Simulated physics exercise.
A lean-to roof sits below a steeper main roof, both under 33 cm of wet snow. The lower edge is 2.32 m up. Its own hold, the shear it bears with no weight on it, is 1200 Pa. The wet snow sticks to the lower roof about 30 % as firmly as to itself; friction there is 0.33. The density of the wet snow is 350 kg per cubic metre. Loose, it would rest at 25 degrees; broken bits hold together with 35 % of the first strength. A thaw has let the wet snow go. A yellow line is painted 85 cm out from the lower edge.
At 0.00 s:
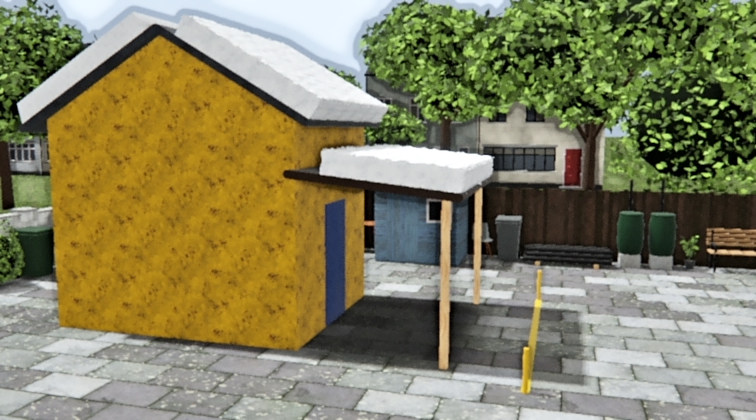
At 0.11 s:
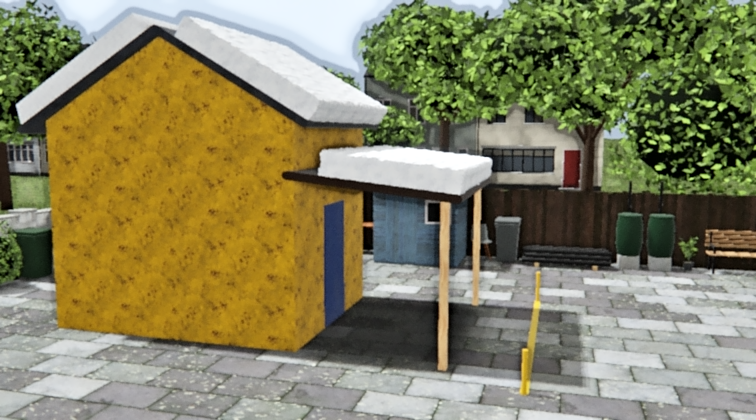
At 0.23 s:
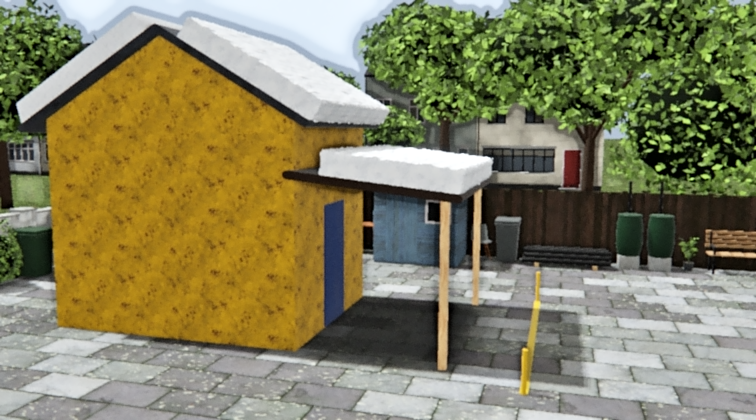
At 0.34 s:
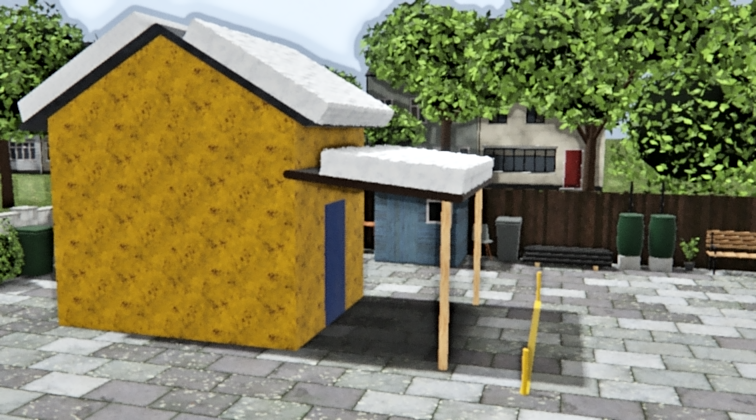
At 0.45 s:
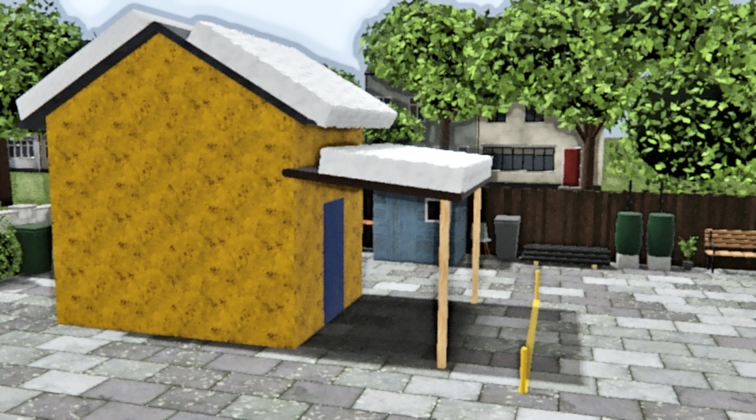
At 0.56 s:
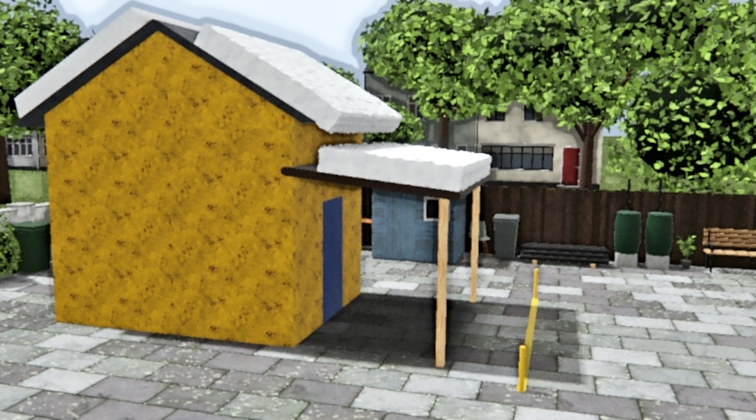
In this clip, a yellow-orange building with a blue door has thick white snow on its pitched roof and lower side roof; the main roof's right-hand slab slides slightly down the slope in one piece, while the lower snow barely moves.
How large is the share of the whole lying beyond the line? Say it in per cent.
Expect roughly 0 %.
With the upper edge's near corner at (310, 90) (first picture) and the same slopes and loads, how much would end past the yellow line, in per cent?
Then about 0 %.
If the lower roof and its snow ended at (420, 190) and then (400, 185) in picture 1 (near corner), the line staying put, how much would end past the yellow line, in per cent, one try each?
In turn about 4 %, 8 %.
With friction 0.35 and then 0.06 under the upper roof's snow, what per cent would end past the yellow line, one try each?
In turn about 0 %, 1 %.
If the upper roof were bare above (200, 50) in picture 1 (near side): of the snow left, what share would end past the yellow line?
In that case some 0 per cent.
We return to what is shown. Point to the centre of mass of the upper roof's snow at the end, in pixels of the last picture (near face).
Around (353, 125).
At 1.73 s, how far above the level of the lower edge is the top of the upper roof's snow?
About 1.4 m.
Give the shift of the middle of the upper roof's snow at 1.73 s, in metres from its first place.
Roughly 1.8 m.
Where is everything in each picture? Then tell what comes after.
In the first frame, front end of the wet snow at (311, 113).
In the second frame, front end of the wet snow at (311, 115), its middle shifted 1.3 cm.
In the third frame, front end of the wet snow at (313, 116), its middle shifted 5.4 cm, 2 % of it past the upper edge, in one piece.
In the fourth frame, front end of the wet snow at (319, 118), its middle shifted 13 cm, 6 % of it past the upper edge, in one piece.
In the fifth frame, front end of the wet snow at (324, 104), its middle shifted 23 cm, 10 % of it past the upper edge, in one piece.
In the sixth frame, front end of the wet snow at (331, 116), its middle shifted 37 cm, 16 % of it past the upper edge, in one piece.
By 1.10 s, none is below the lower edge and 0 % is past the line.
By 1.73 s, none is below the lower edge and 0 % is past the line.
By 2.37 s, none is below the lower edge and 0 % is past the line.
By 3.00 s, none is below the lower edge and 0 % is past the line.
By 3.10 s, at the end, none is below the lower edge and 0 % is past the line.
